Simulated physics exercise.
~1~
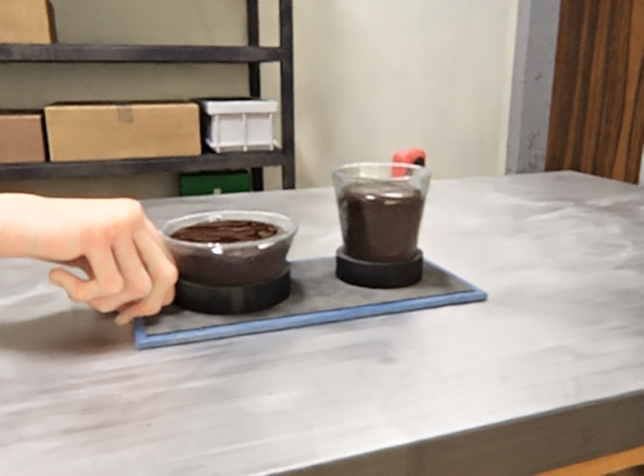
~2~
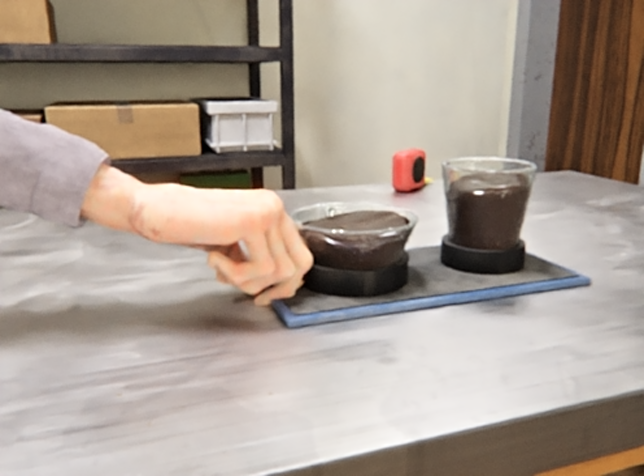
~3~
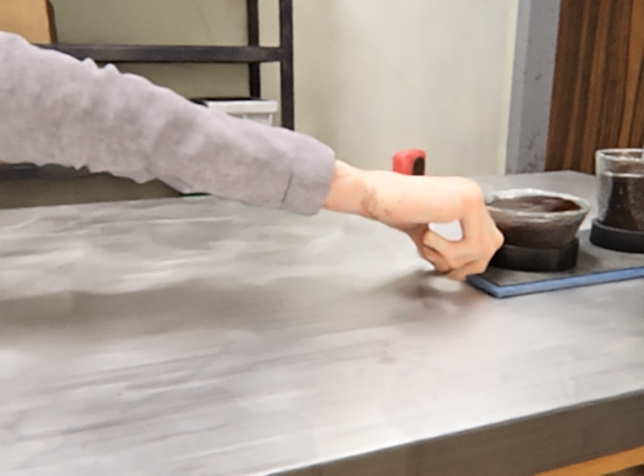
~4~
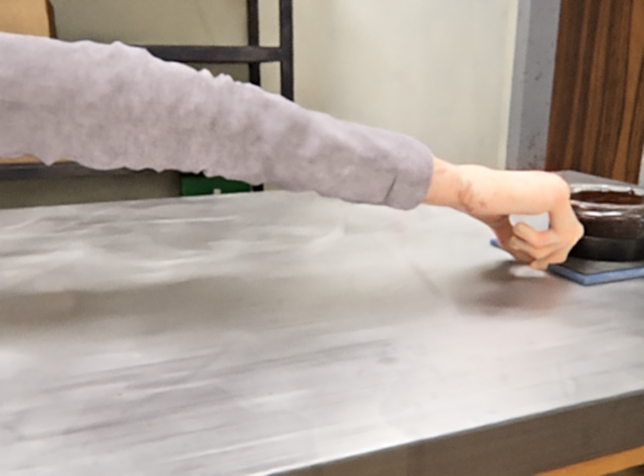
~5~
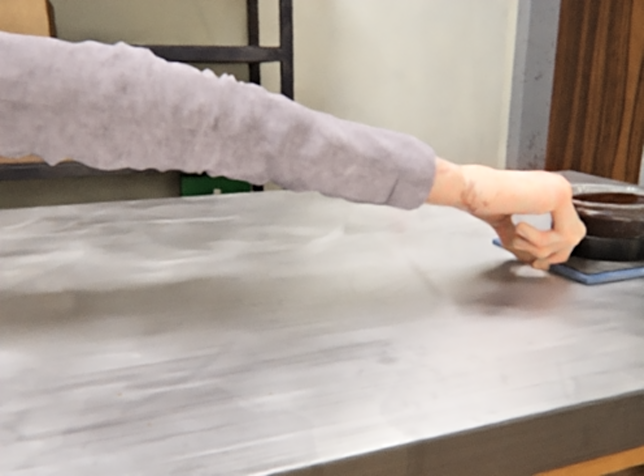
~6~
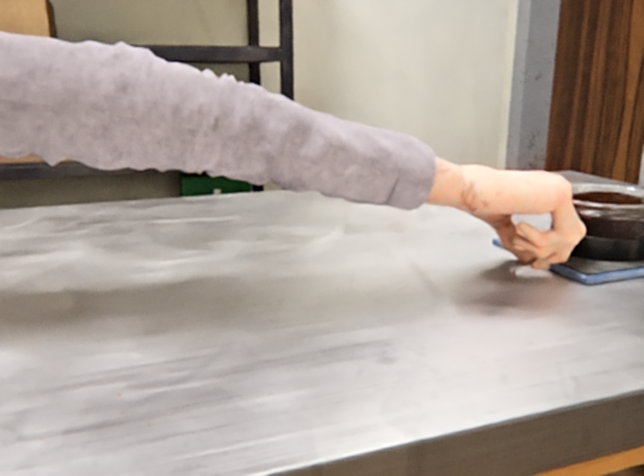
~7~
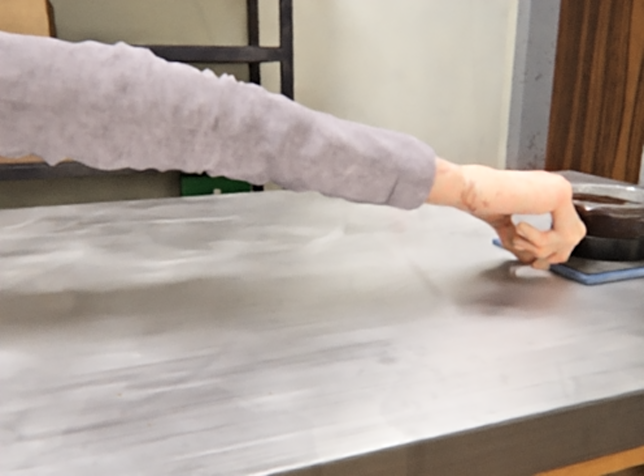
A dark tray with a blue edge sits on a grey table, seen from the front and slightly above, carrying a wide clear cup on the left and a taller drinking glass on the right. Both hold dark coffee and stand in black holders, with shelves of boxes and a small red object behind. A hand in a greyish sleeve grips the tray's left end and pushes it to the right. The coffee tilts in the wide cup as the tray slides across. The glass passes out of view, and the tray stops at the right edge, the hand still on it.
